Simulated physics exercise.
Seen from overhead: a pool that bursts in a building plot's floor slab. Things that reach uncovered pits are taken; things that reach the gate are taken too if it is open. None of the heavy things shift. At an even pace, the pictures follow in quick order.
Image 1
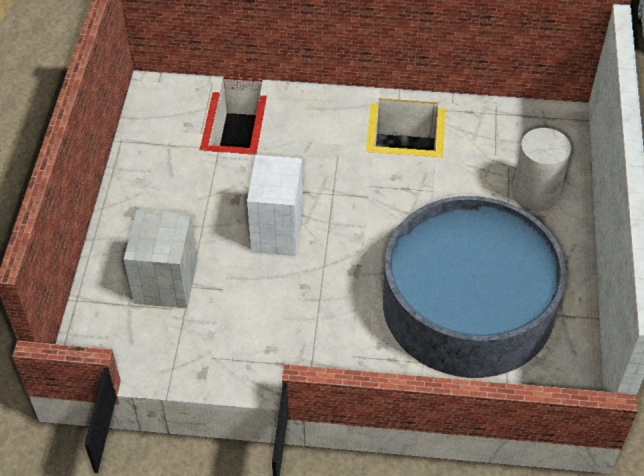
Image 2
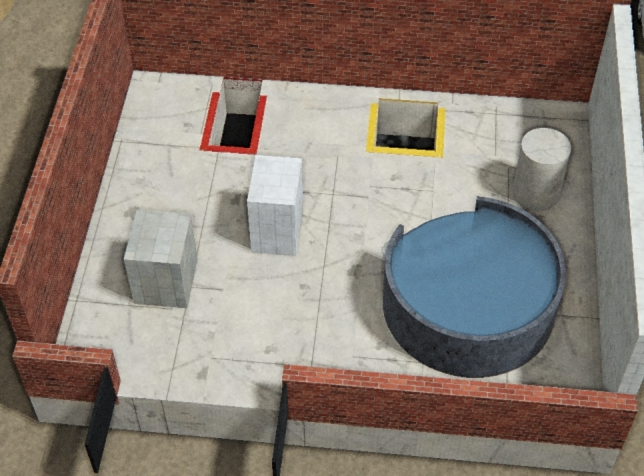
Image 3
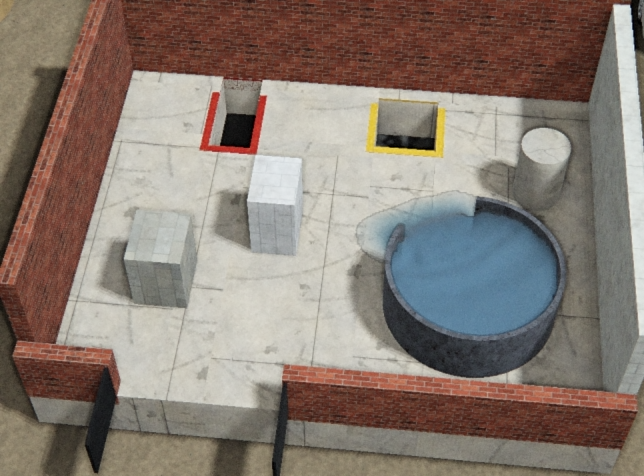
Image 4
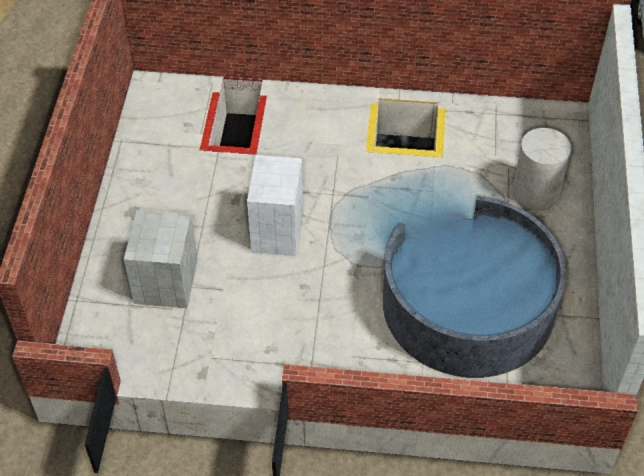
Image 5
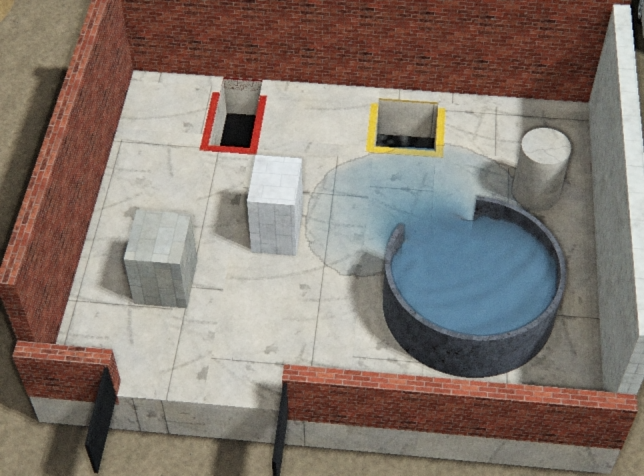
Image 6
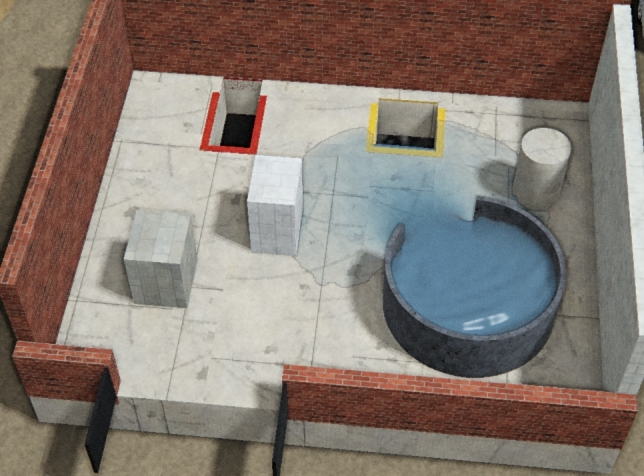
Water sat still in a round tank inside a brick-walled plot until a gap opened on its far side, then poured out and spread steadily across the slab, reaching the yellow-edged pit and the pale block.
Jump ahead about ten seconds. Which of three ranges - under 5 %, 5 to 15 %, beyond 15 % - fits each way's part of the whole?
One by one: The gate will get a thin slice beneath five per cent. The red pit will get a big slice beyond fifteen per cent. The yellow pit will get a big slice beyond fifteen per cent.
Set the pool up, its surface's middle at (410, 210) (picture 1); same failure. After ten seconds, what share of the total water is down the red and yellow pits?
Red 45 %, yellow 30 %.
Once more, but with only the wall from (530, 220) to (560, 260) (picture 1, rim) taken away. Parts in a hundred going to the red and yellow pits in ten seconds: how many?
In percent: Red 4, yellow 25.
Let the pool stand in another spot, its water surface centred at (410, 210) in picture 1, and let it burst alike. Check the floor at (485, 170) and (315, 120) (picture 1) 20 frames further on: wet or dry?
Taking them in order, the first is left untouched and the second is inundated.
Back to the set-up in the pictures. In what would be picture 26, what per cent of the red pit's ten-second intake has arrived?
Roughly 55 per cent.
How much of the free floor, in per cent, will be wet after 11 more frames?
That should be about 40 %.
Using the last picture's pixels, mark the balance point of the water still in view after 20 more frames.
I'd point to (425, 238).
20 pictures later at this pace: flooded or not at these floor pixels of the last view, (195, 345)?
High and dry.
A moment on, water covers 35 % of the floor; the gate 0 %, the red pit 1 %, the yellow pit 6 %.
Next, water covers 40 % of the floor; the gate 0 %, the red pit 7 %, the yellow pit 13 %.
Then, water covers 45 % of the floor; the gate 0 %, the red pit 16 %, the yellow pit 20 %.
Later, water covers 60 % of the floor; the gate 0 %, the red pit 25 %, the yellow pit 28 %.
In the end, water covers 75 % of the floor; the gate 1 %, the red pit 30 %, the yellow pit 35 %.
